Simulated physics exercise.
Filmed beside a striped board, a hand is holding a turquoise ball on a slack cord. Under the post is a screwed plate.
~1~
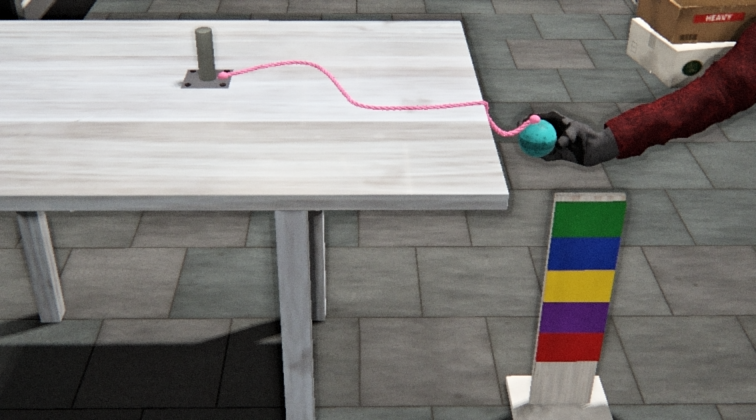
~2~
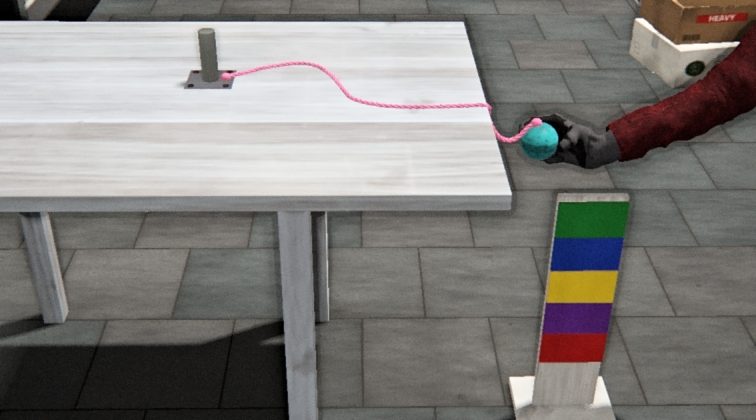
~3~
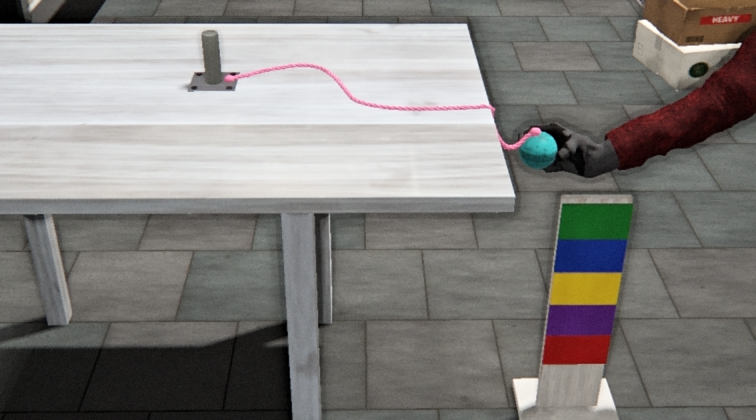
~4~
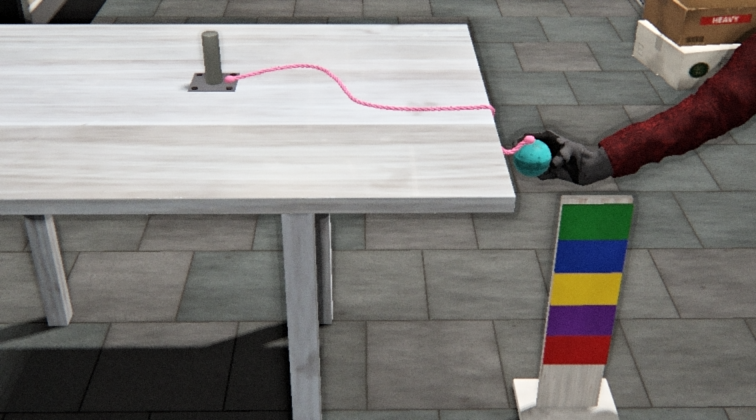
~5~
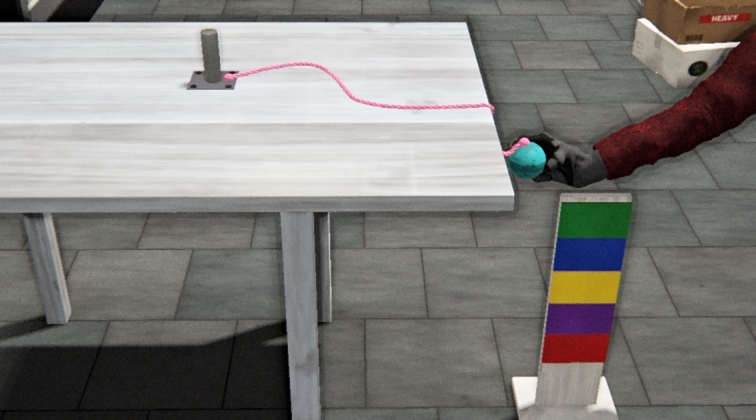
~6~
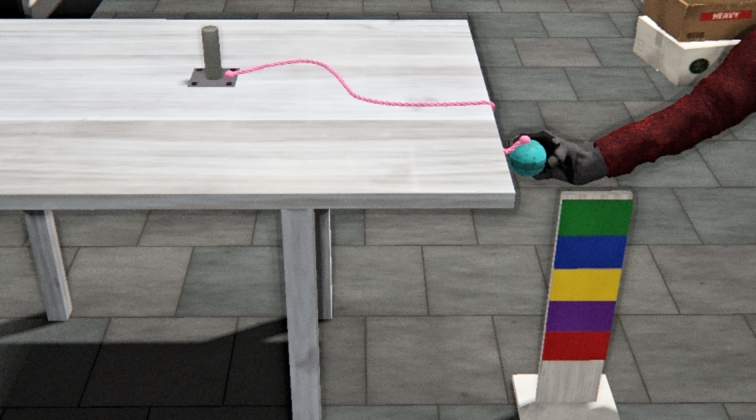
Beside a pale wooden table and a striped board, a gloved hand held a turquoise ball tied by a slack pink cord to a post, moving it slightly down and left near the table's edge.
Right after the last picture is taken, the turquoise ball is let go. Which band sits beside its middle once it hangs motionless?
The blue band.
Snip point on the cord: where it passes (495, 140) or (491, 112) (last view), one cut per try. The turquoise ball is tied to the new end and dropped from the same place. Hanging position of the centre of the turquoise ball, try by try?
First (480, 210), then (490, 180).
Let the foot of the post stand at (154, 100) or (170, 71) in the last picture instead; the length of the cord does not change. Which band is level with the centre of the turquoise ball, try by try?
Answer, in order: Green, green.
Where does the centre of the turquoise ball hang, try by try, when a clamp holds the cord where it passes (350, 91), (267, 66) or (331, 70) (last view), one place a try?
Approximately at (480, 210), at (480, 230) and at (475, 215), in that order.
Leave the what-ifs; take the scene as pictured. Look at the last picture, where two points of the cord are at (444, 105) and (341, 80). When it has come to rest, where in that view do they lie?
First: (484, 108). Second: (380, 80).
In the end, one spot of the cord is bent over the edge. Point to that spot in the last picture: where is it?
Approximately at (417, 105) in the final frame.
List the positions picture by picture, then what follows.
The first picture shows turquoise ball (537, 139); green (589, 221); blue (584, 255); yellow (579, 287); purple (574, 318); red (570, 348).
The second picture shows turquoise ball (539, 141); cord through (255, 70) (319, 67) (348, 95) (414, 107) (488, 115).
The third picture shows turquoise ball (538, 150).
The fourth picture shows turquoise ball (532, 158); cord through (259, 73) (322, 69) (351, 98) (417, 109) (491, 118).
The fifth picture shows turquoise ball (527, 161).
The sixth picture shows turquoise ball (527, 158); cord through (259, 68) (322, 65) (351, 93) (417, 105) (491, 113).
A little later, ball near (500, 230); level with green.
Next, ball near (452, 221); level with blue.
Later still, ball near (473, 234); level with blue.
When it is over, ball near (480, 233); level with blue. At blue.
